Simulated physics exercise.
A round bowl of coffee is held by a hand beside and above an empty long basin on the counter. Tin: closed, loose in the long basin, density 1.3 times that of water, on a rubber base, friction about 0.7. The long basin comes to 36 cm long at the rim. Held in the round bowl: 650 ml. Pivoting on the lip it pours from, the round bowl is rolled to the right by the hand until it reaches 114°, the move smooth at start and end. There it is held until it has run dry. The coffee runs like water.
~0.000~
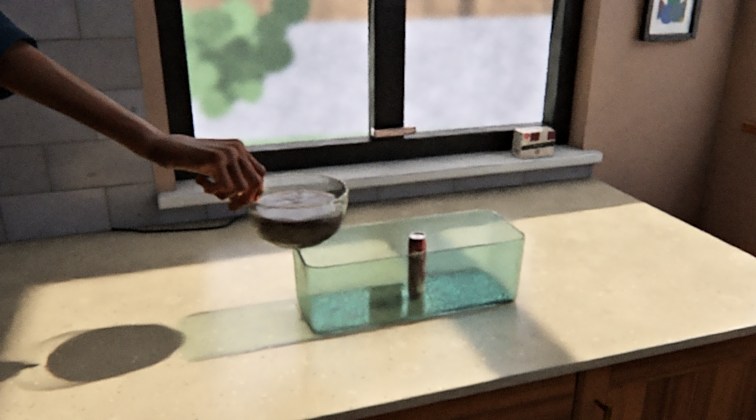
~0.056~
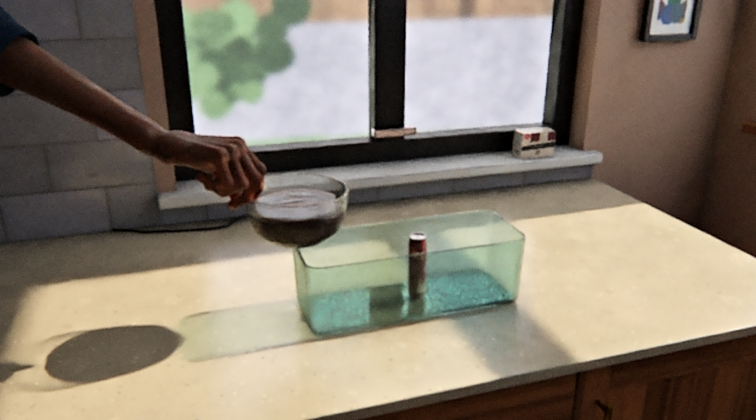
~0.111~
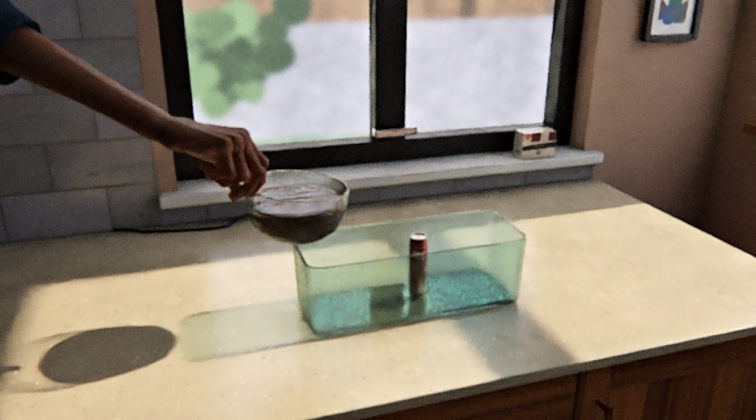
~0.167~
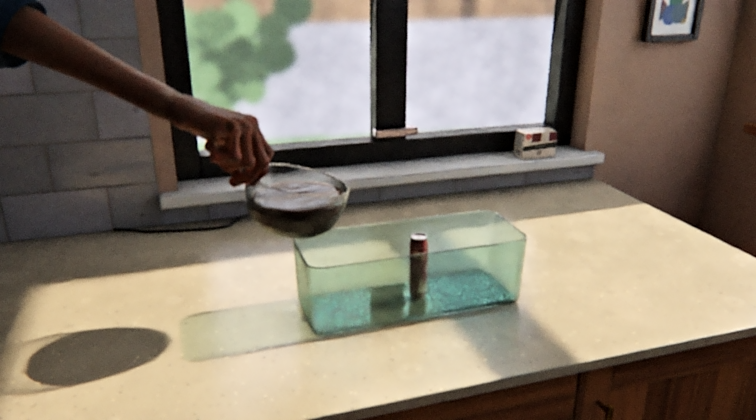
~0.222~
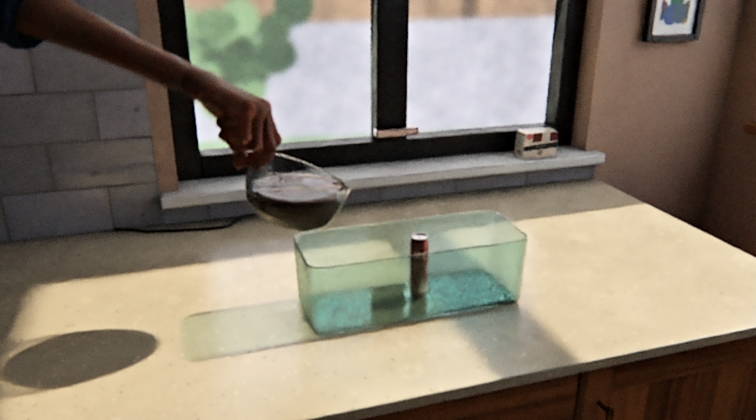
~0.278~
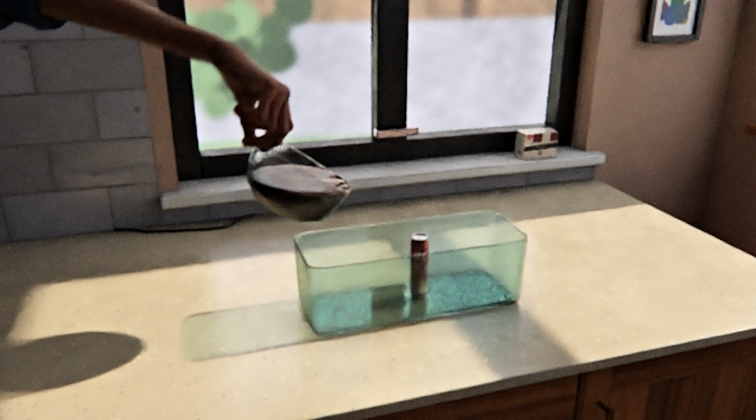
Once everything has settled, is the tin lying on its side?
It tilts over.
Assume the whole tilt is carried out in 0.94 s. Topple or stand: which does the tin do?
Outcome - the tin comes down.
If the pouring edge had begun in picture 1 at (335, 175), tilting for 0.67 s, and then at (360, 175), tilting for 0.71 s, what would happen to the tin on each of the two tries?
Try 1: Tipped over; try 2: Still standing.
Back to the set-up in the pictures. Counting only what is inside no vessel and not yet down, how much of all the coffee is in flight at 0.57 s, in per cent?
Roughly 56 %.
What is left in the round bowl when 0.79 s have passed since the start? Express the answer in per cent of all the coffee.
0 per cent or so.
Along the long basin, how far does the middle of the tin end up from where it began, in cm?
8.5 cm.
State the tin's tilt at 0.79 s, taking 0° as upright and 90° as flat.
I'd say it's tipped close to 40 degrees.
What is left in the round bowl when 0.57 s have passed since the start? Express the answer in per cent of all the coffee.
Some 28 % of it is still there.
By 0.57 s the tilt is 98° and 27 per cent is still to pour; the tin stands where it began.
By 0.79 s the tilt is 114° and 0 per cent is still to pour; the tin leans 39°.
By 1.01 s the tilt is 114° and 0 per cent is still to pour; the tin lies on its side.
By 1.26 s the tilt is 114° and 0 per cent is still to pour; the tin lies on its side.
At rest the tin lies on its side.
